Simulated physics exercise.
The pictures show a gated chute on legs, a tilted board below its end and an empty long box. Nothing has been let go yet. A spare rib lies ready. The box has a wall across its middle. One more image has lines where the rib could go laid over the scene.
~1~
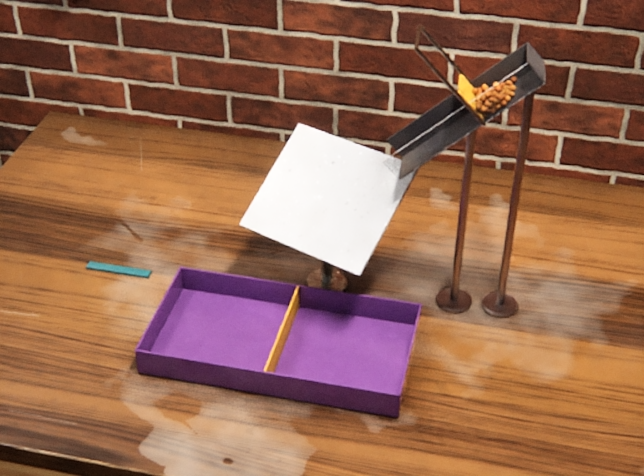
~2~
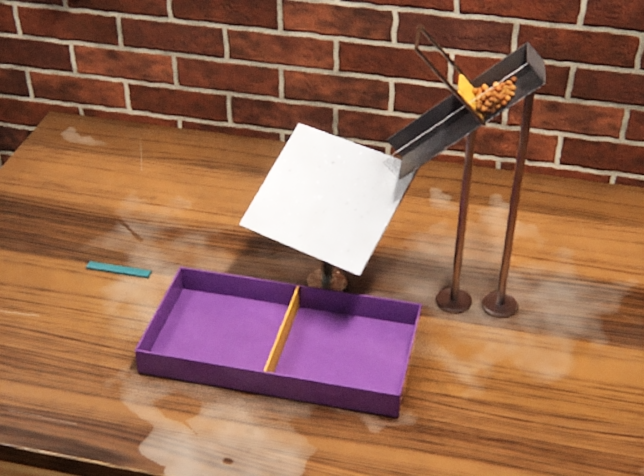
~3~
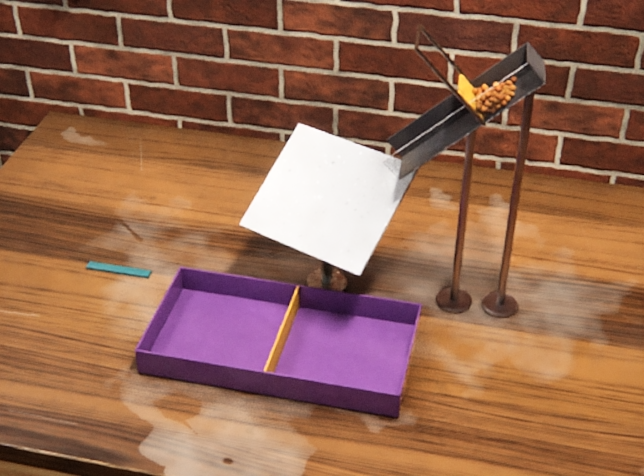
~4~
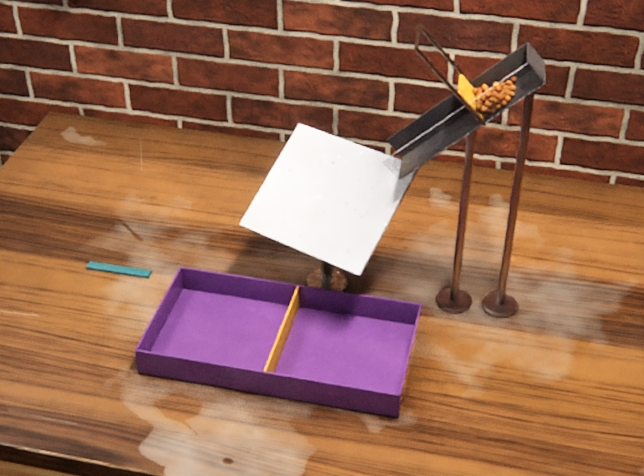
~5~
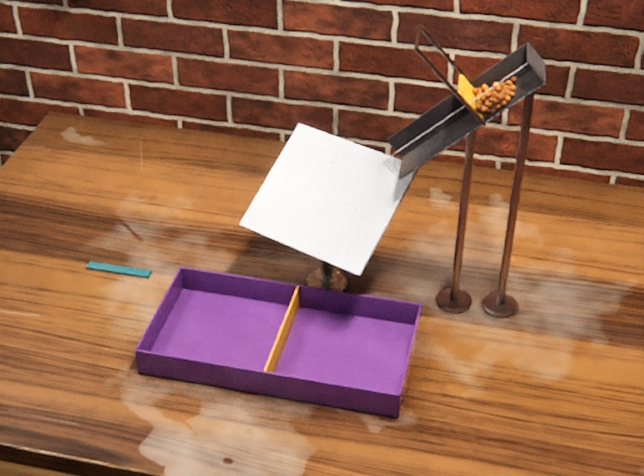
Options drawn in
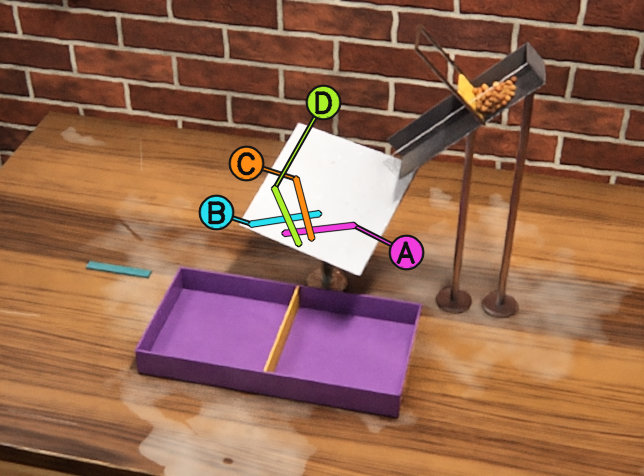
Orange-brown balls resting motionless behind a yellow gate in a raised dark chute, above a tilted white board and divided purple box.
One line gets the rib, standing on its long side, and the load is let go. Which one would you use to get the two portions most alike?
Line D does it best.
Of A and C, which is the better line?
That is line C.
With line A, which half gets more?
More lands on the left.
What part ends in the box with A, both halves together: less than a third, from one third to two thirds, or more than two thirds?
Line A gives more than two thirds.
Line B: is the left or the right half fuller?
The left half.
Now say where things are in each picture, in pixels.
In the first picture, load behind the gate at (490, 97), cereal balls; lip of the chute at (401, 168), sloping fairly steeply.
In the second picture, middle of the board at (328, 196), tilted fairly steeply; middle of its low edge at (297, 249); of its high edge at (357, 144).
In the third picture, front corners of the box at (136, 350) and (399, 395); front end of its middle wall at (264, 372); gate still shut at (463, 88).
In the fourth picture, middle of the load at (490, 97); lip at (401, 168).
In the fifth picture, middle of the load at (490, 97); lip at (401, 168).
On the marked copy, line A from (353, 225) to (285, 233); line B from (318, 213) to (251, 224); line C from (296, 179) to (311, 238); line D from (274, 188) to (298, 243).
If A is chosen, of what is caught, nearly all in the left half, a stray few in the right.
If B is chosen, of what is caught, most in the left half, a small part in the right.
If C is chosen, of what is caught, about a quarter in the left half, most in the right.
If D is chosen, of what is caught, about half in the left half, about half in the right.
